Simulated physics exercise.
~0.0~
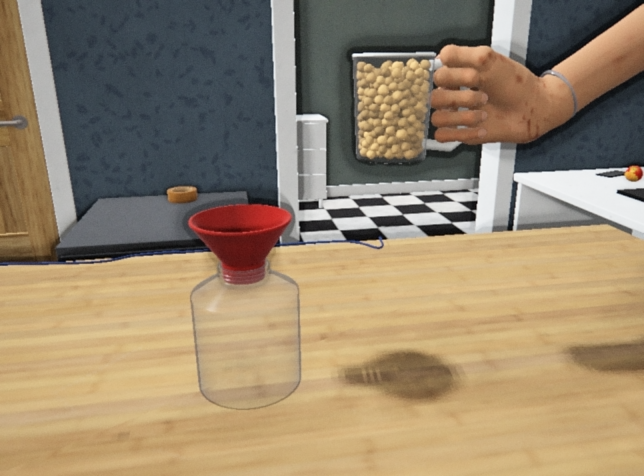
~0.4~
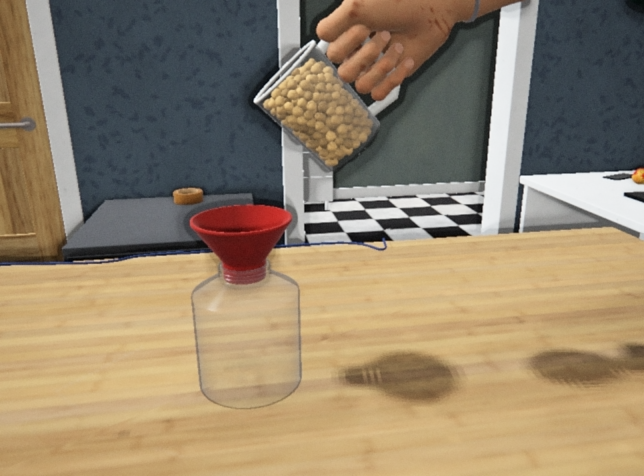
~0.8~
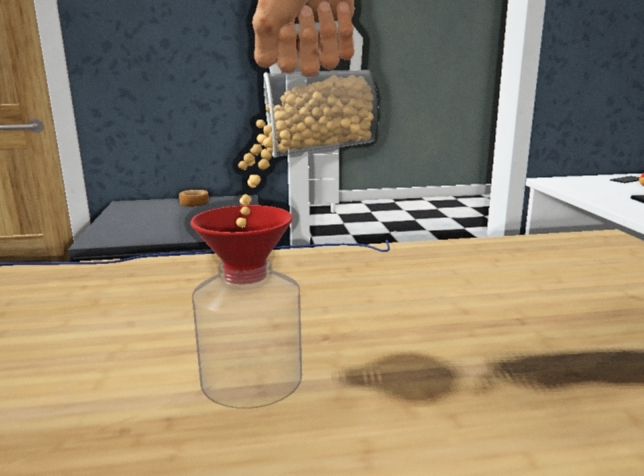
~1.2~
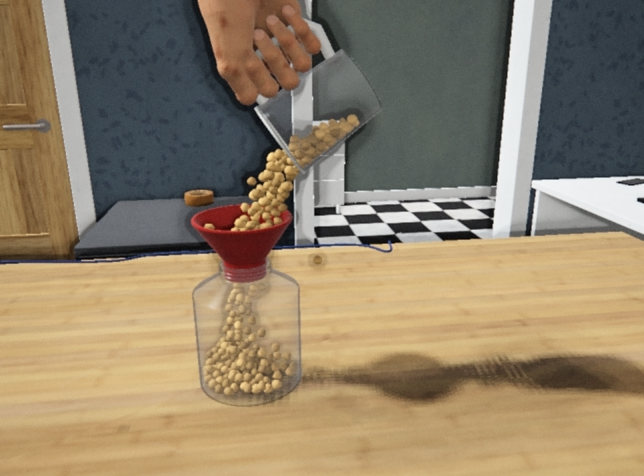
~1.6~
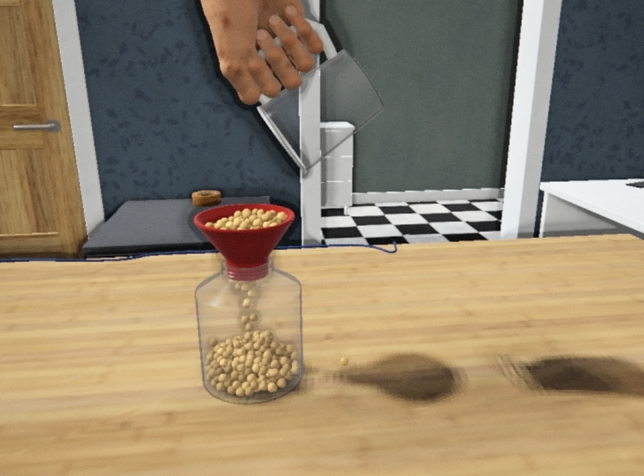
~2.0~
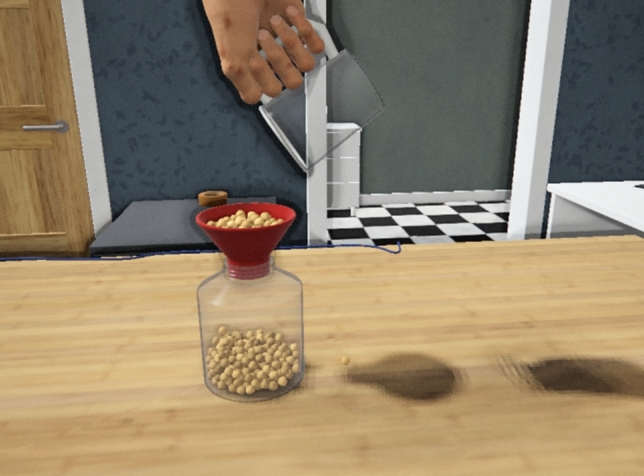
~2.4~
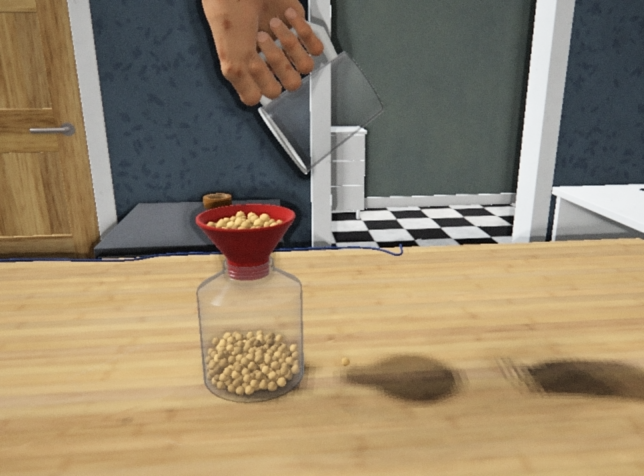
A hand tipped a clear cup of chickpeas over a red funnel, pouring them into the glass jar below until the cup was empty. Most ended up in the jar, but the rest stopped flowing and stayed heaped in the funnel.
